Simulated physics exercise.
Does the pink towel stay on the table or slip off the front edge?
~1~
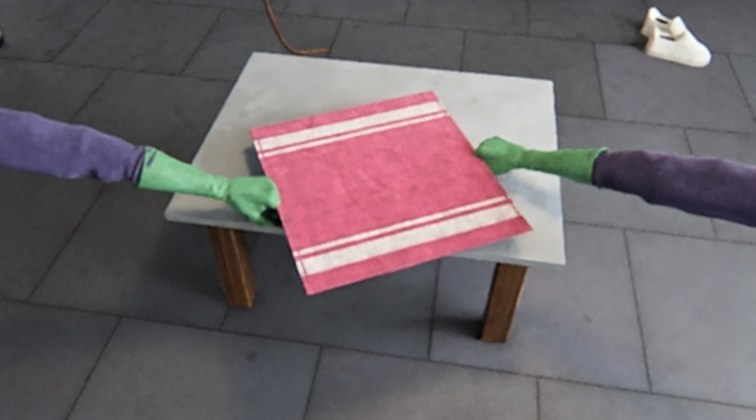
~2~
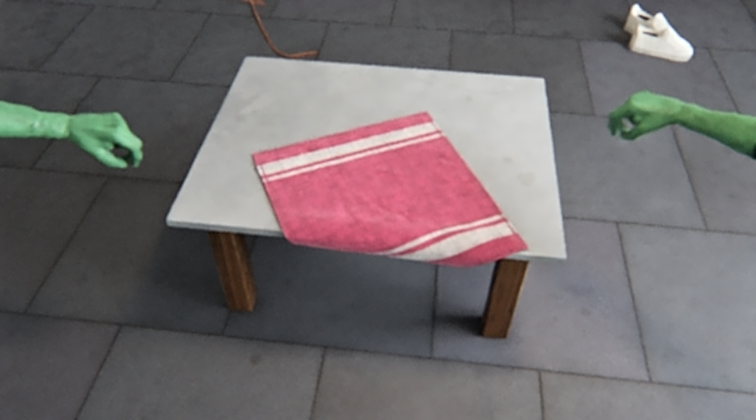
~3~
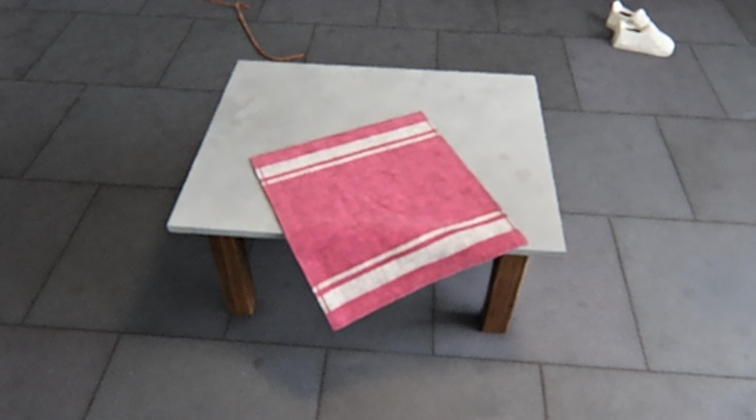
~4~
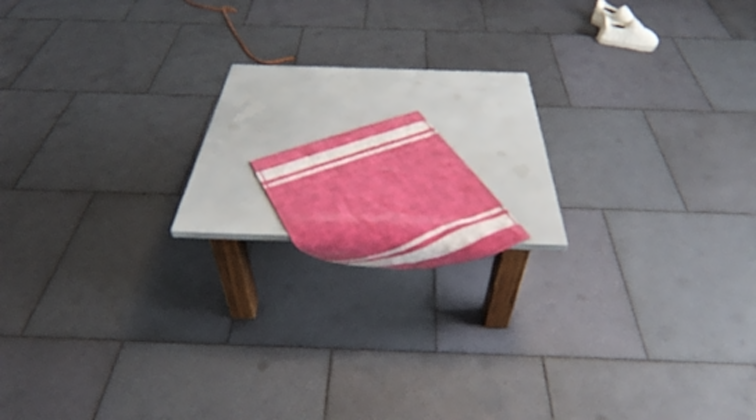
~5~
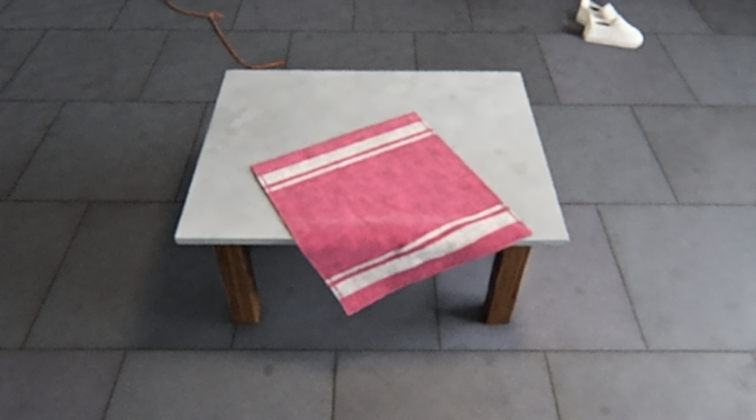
The towel stays on the table, with most of it resting on the top and one corner hanging over the front edge.
